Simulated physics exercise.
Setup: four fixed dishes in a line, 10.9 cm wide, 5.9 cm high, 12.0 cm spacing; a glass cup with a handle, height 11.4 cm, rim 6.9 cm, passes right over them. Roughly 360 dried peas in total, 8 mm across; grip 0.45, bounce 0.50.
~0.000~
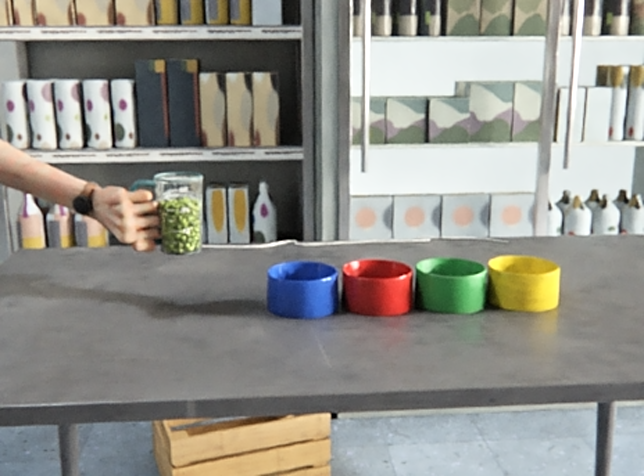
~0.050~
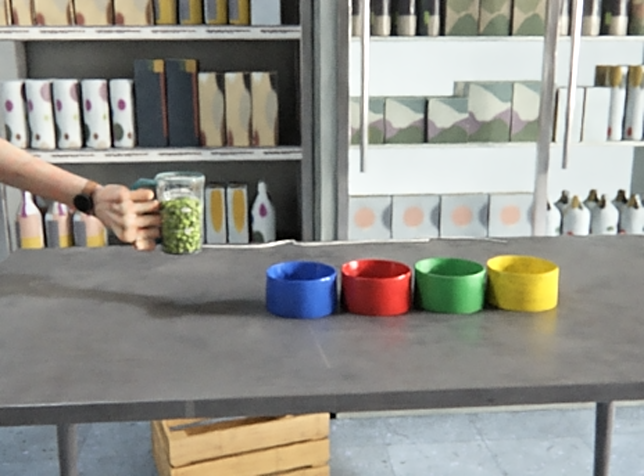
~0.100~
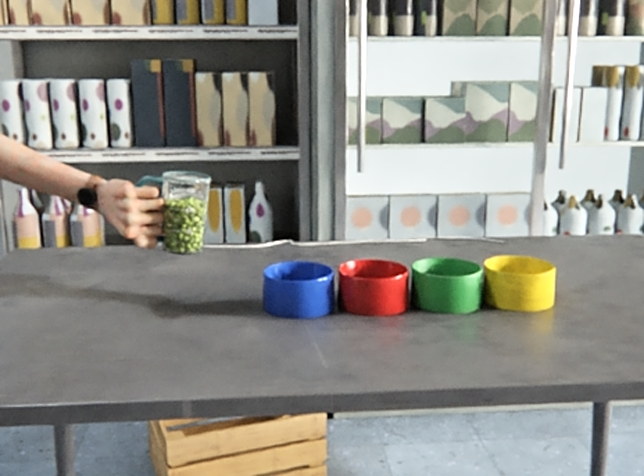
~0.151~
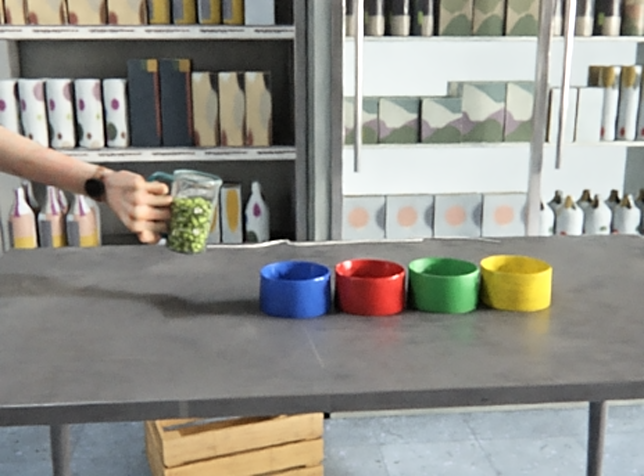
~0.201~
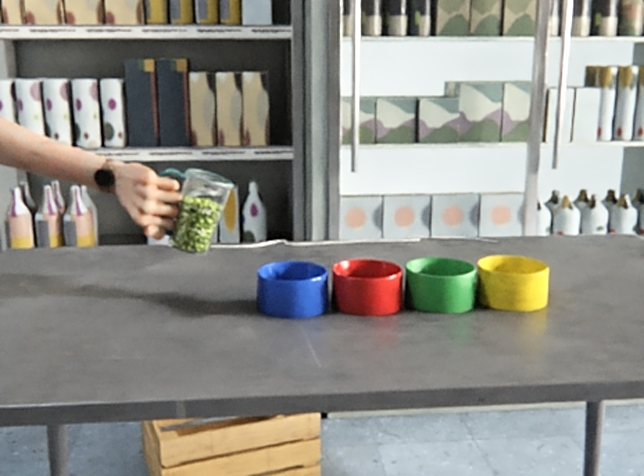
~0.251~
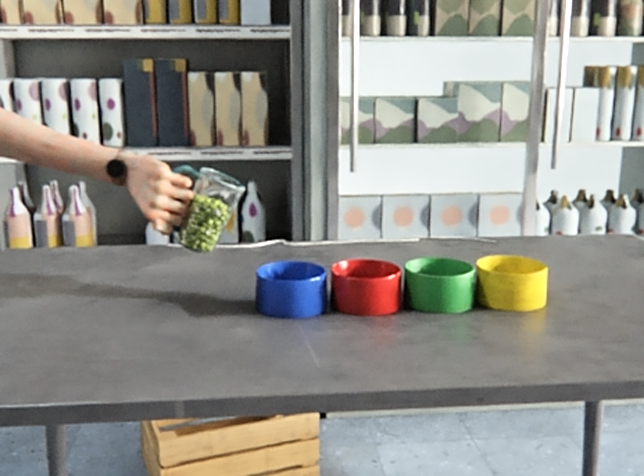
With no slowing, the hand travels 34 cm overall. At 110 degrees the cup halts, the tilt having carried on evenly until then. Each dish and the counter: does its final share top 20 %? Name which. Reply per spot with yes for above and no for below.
Red: No, below. Blue: No, below. Green: Yes, above. Yellow: No, below. Counter: No, below.
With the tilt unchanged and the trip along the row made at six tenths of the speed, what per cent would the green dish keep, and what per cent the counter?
Shares: Green 10, counter 0.
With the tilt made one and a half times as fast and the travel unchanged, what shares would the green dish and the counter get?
Green 50, counter 10.
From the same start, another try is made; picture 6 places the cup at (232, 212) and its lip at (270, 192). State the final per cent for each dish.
Dish by dish: Red 0 per cent, blue 0 per cent, green 100 per cent, yellow 0 per cent.
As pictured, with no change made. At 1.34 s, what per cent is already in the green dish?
About 75 percent.
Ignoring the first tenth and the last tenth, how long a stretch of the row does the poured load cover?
That stretch comes to around 7 cm.
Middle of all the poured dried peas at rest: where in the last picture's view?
Once everything settles, the centre is around (440, 292).
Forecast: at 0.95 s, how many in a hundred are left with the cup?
Roughly 90 in a hundred.
After 0.67 s, tilt 80 degrees; cup holds 100 %.
After 0.95 s, tilt 110 degrees; cup holds 90 %, red 10 %.
Then, at 1.34 s, tilt 110 degrees; cup holds 15 %, red 5 %, green 75 %.
At rest (2.1 s), red 5 %, blue 0 %, green 90 %, yellow 0 %, counter 5 %.
